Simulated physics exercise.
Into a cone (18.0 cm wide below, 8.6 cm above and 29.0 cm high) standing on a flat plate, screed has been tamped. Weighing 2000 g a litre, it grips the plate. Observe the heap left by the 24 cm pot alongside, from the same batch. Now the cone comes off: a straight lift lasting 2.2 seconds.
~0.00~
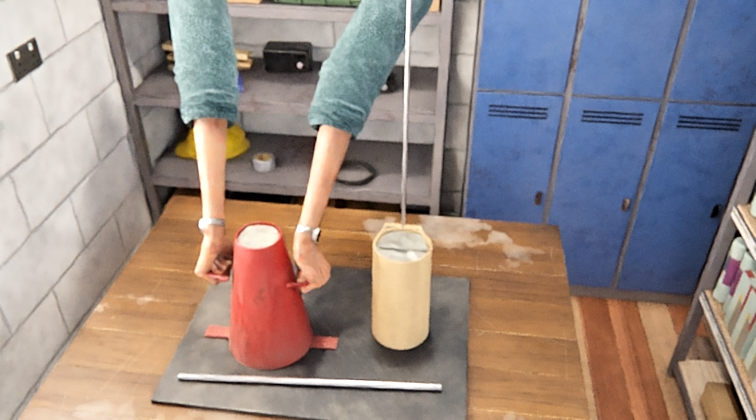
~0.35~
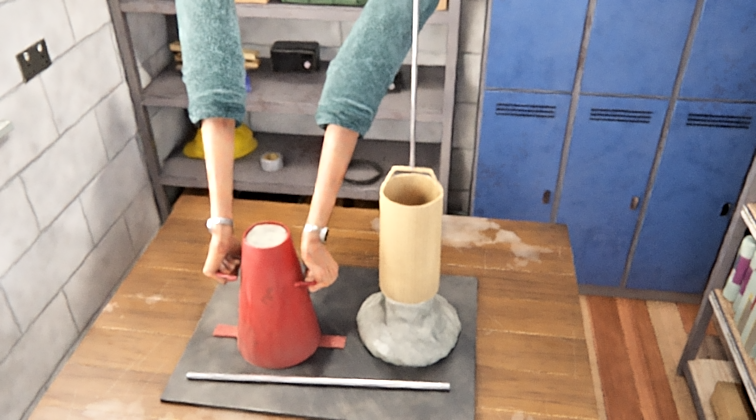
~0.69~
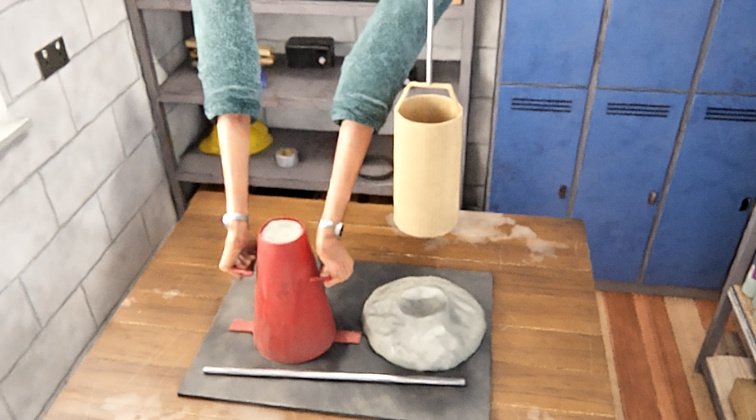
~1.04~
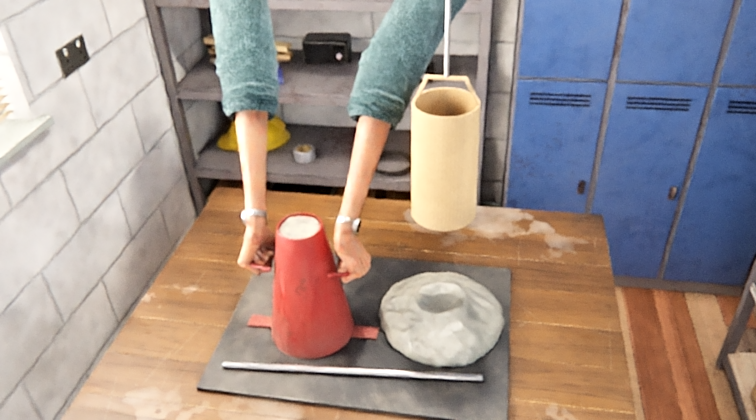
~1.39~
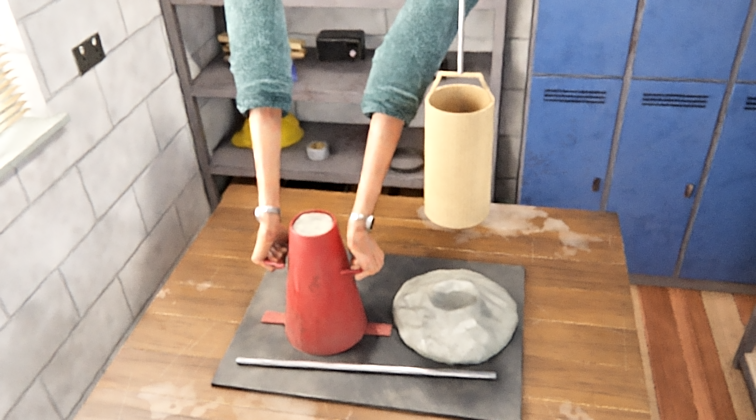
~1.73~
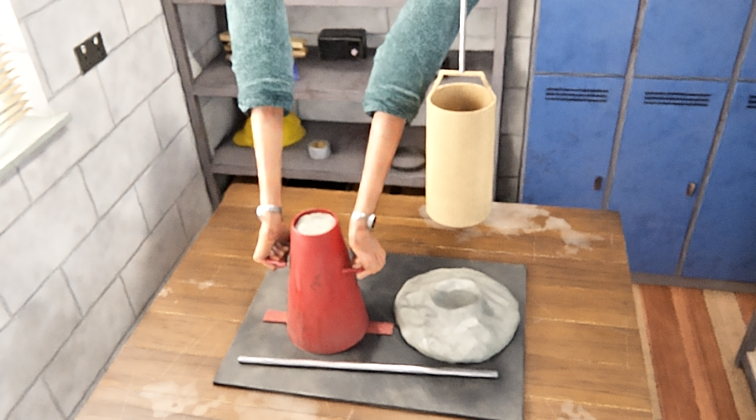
On a workshop table, a tan pot rose off a grey mix, which slumped into a low, wide heap, while two hands kept hold of a filled red cone that stayed put.
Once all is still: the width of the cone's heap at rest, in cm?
It ought to land near 33 centimetres.
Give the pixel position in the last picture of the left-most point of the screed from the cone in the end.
Near (257, 333).
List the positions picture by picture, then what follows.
Middle of the pot's mouth at (403, 245), still down; middle of the cone's top at (258, 236), not yet moved, in the first picture.
Middle of the pot's mouth at (412, 191), raised 13 cm; what the pot left 12 cm high and 24 cm wide, top at (409, 291); middle of the cone's top at (266, 236), not yet moved, in the second picture.
Middle of the pot's mouth at (429, 111), raised 30 cm; what the pot left 6.8 cm high and 29 cm wide, top at (424, 303); middle of the cone's top at (282, 231), not yet moved, in the third picture.
Middle of the pot's mouth at (446, 103), raised 30 cm; what the pot left 6.8 cm high and 29 cm wide, top at (441, 299); middle of the cone's top at (299, 227), not yet moved, in the fourth picture.
Middle of the pot's mouth at (460, 100), raised 30 cm; what the pot left 6.8 cm high and 29 cm wide, top at (455, 296); middle of the cone's top at (313, 224), not yet moved, in the fifth picture.
Middle of the pot's mouth at (462, 99), raised 30 cm; what the pot left 6.8 cm high and 29 cm wide, top at (456, 295); middle of the cone's top at (315, 223), not yet moved, in the sixth picture.
After 2.3 s, the cone is up 7.2 cm; the screed has come down 15 cm to 14 cm and is 29 cm wide.
After 2.8 s, the cone is up 17 cm; the screed has come down 19 cm to 9.6 cm and is 32 cm wide.
After 3.4 s, the cone is up 30 cm; the screed has come down 19 cm to 9.6 cm and is 32 cm wide.
After 4.0 s, the cone is clear; the screed has come down 19 cm to 9.6 cm and is 33 cm wide.
After 4.6 s, at rest, the cone is clear; the screed has come down 19 cm to 9.6 cm and is 33 cm wide.
